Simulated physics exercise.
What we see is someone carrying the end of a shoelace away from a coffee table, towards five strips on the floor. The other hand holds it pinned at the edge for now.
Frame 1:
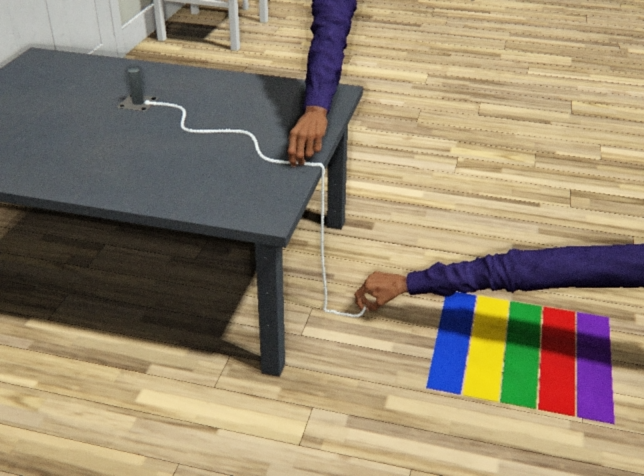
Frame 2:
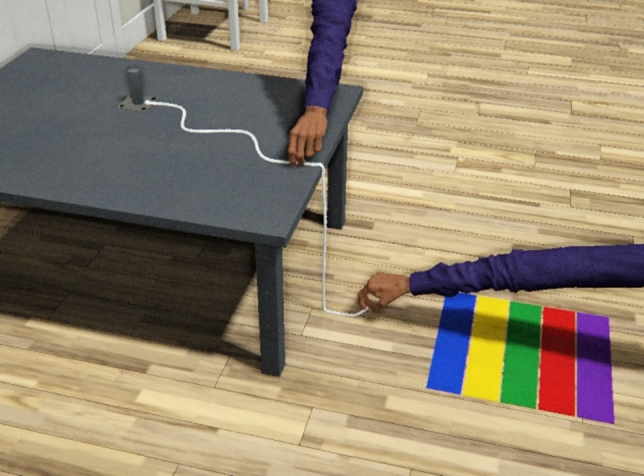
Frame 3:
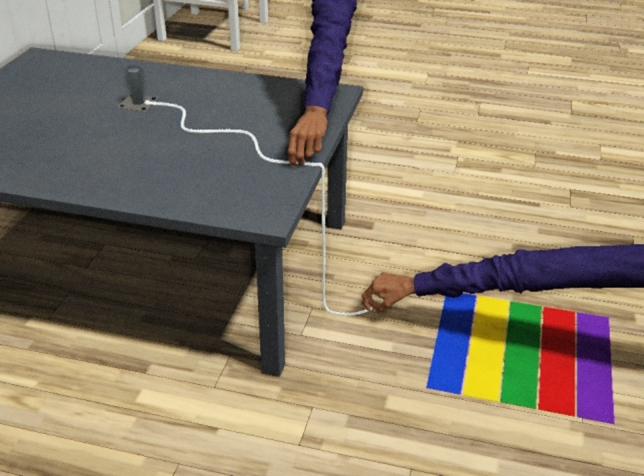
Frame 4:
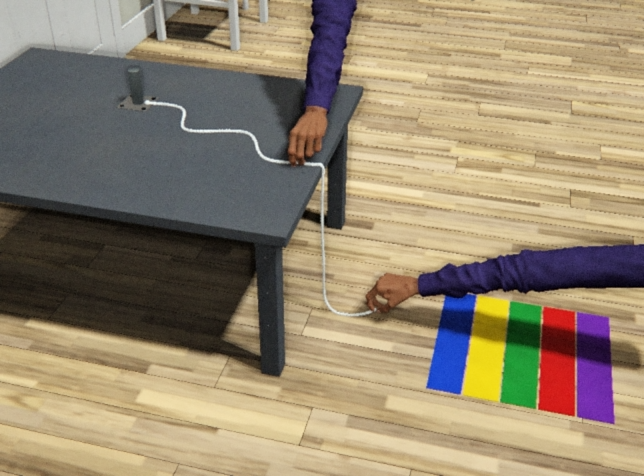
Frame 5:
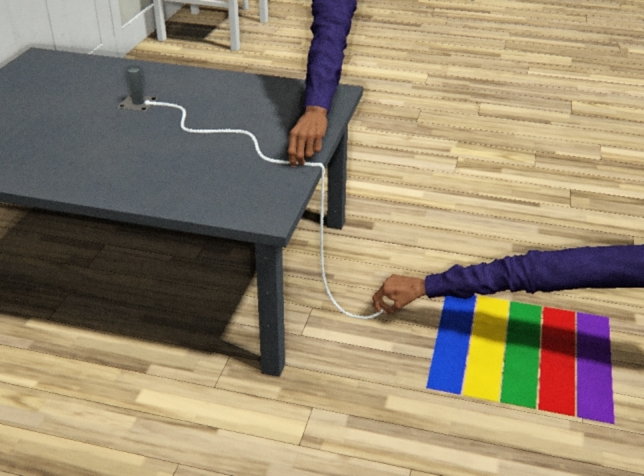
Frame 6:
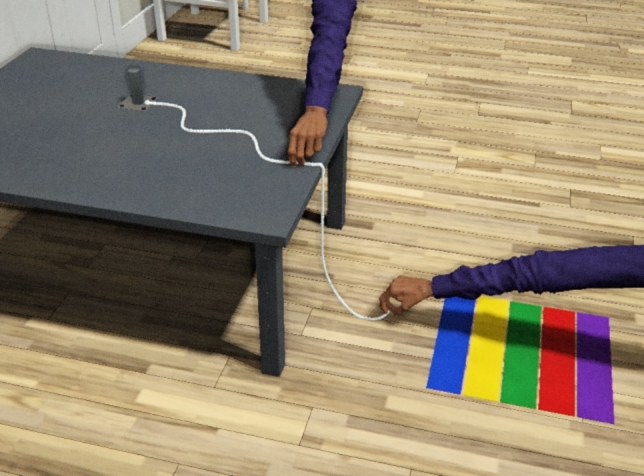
At the start, one hand pins a white cord at the edge of a dark table while another holds its end near the floor, left of five coloured strips. The lower hand then moves slightly right, drawing the hanging cord into a slanting curve, while the upper hand stays still.
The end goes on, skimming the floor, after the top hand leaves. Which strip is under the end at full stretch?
The green strip.
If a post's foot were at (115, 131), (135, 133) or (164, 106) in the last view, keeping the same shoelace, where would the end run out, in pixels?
Per try, approx.: (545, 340); (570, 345); (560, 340).
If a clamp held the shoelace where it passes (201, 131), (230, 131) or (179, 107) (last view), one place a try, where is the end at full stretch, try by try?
Estimated pixels in sequence: (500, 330), (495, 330) and (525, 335).
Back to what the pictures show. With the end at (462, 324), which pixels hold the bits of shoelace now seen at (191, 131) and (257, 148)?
(217, 128) for the first, (292, 151) for the second.
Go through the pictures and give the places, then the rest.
End (365, 307); blue (447, 372); yellow (483, 378); green (520, 385); red (557, 392); purple (595, 399), in the first picture.
End (368, 308); shoelace through (178, 107) (205, 132) (257, 148) (319, 166) (325, 237) (324, 296), in the second picture.
End (372, 309), in the third picture.
End (376, 309); shoelace through (178, 107) (205, 132) (257, 148) (319, 166) (322, 236) (324, 296), in the fourth picture.
End (382, 310), in the fifth picture.
End (389, 312); shoelace through (178, 107) (205, 132) (257, 148) (319, 166) (322, 236) (337, 295), in the sixth picture.
A little later, end near (461, 324); over blue.
Next, end near (504, 332); over yellow.
When it is tight, end near (529, 336); over green. It gets as far as the green strip.
